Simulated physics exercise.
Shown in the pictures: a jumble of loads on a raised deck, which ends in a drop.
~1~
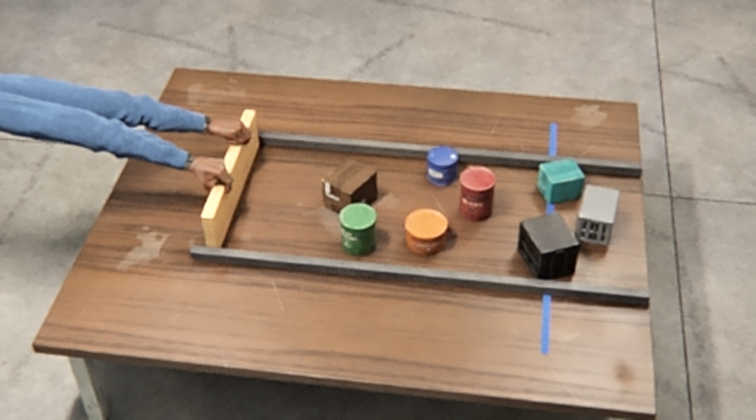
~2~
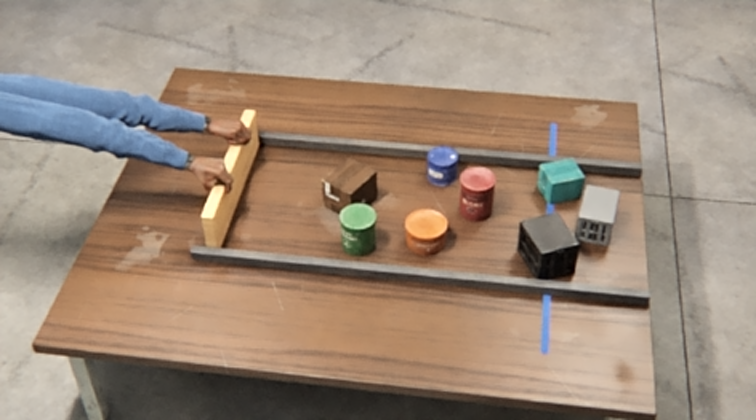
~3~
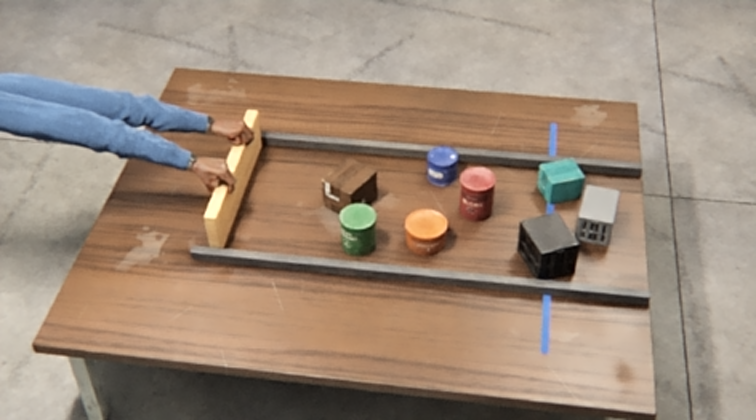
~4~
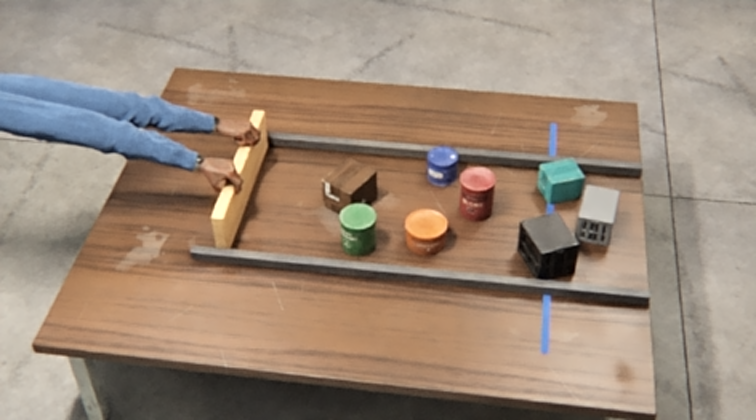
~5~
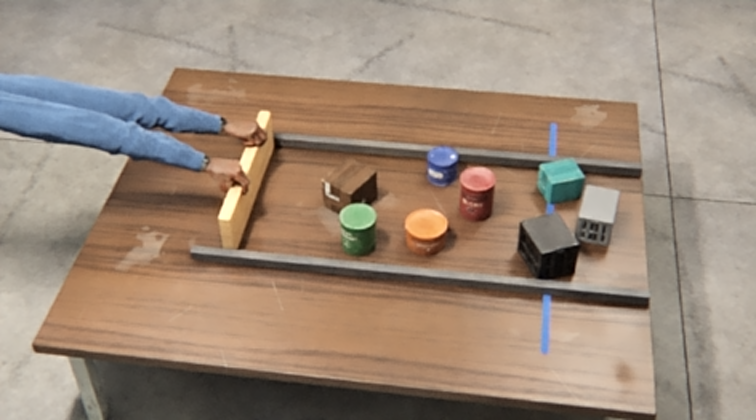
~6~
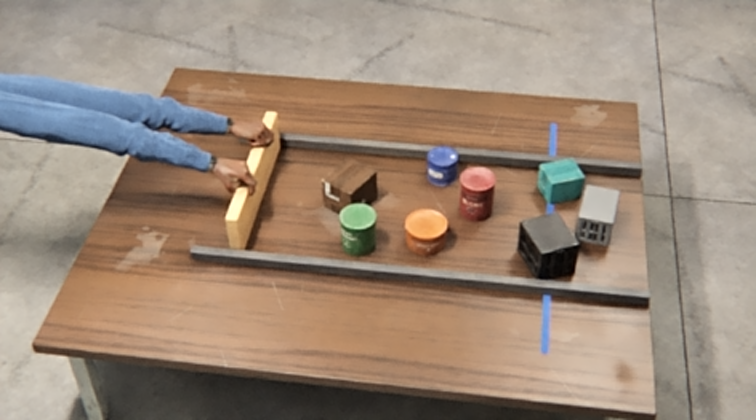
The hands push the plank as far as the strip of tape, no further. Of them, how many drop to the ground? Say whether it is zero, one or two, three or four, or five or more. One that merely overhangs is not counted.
Honestly, the ones lost over the side add up to nothing at all.
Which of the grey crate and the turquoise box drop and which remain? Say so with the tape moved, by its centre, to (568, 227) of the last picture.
Per object: Grey crate goes; turquoise box stays.
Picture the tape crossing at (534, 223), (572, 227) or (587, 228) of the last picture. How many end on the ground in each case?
The counts come to 0, then 1, then 1.
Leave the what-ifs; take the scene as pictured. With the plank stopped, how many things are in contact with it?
Count recorded: 4.
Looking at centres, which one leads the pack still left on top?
The grey crate is the one.
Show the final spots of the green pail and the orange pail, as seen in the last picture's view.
First (568, 252), then (570, 231).
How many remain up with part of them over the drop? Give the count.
That adds up to 1.
Soon after, none off yet; grey crate at rest near (598, 215); turquoise box at rest near (561, 182); black crate at rest near (548, 247).
At rest, the number that fall off is zero.
